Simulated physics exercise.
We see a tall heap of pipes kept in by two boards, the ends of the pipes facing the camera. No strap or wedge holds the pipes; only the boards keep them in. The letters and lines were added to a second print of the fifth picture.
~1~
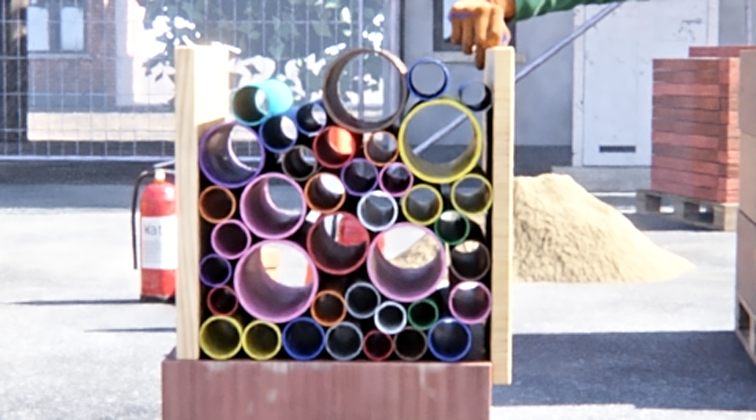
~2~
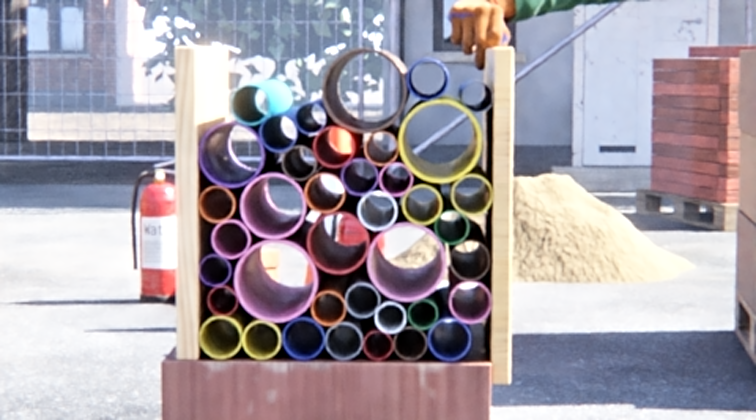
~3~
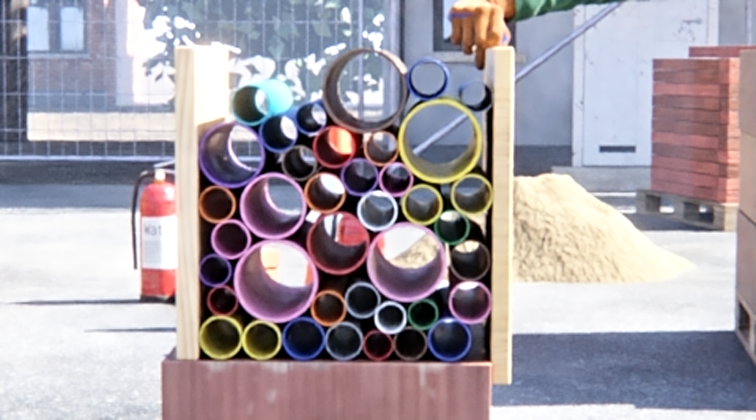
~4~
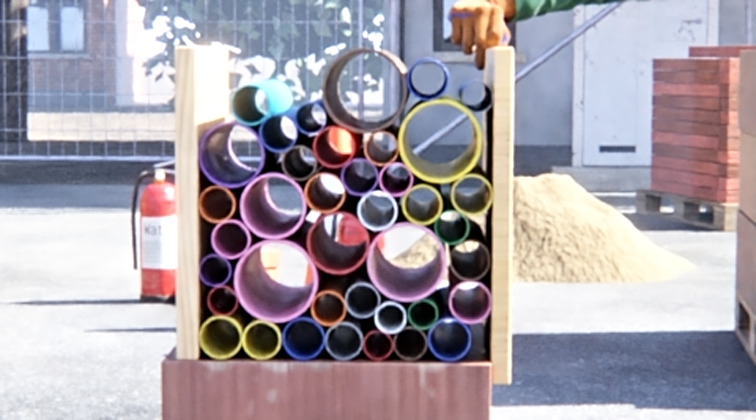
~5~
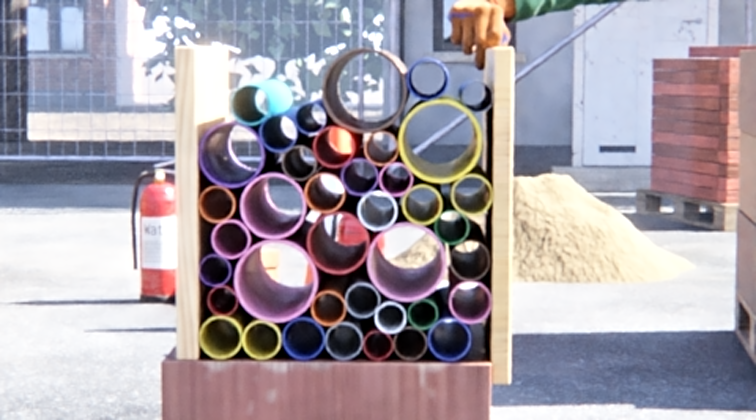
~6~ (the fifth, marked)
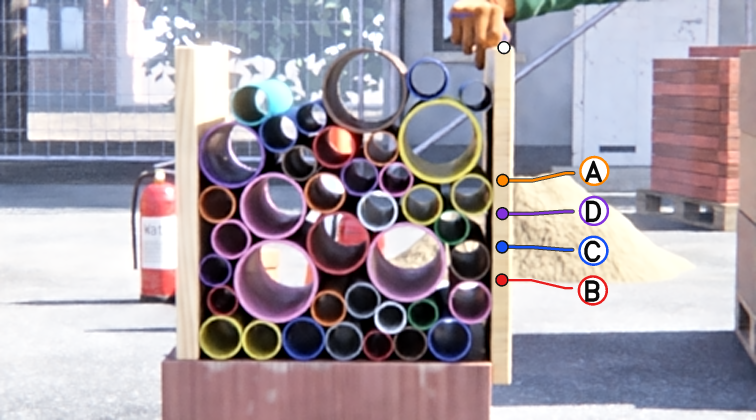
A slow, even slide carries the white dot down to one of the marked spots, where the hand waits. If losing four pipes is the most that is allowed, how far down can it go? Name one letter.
Mark D is as low as it can go.
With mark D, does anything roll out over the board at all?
Yes, at D.
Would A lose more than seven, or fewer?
At A, fewer than seven.
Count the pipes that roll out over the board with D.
With D, one.
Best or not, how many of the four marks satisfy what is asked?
The number is two.
On the marked copy, A at (503, 180); B at (502, 280); C at (502, 247); D at (502, 214); the white dot at (504, 48).
With D. Early on, top of the board (494, 121).
Further on, top of the board (493, 203).
At the end, top of the board (493, 213), one out over the board.
As for the rest, A none out over the board; B more than four out over the board; C more than four out over the board.
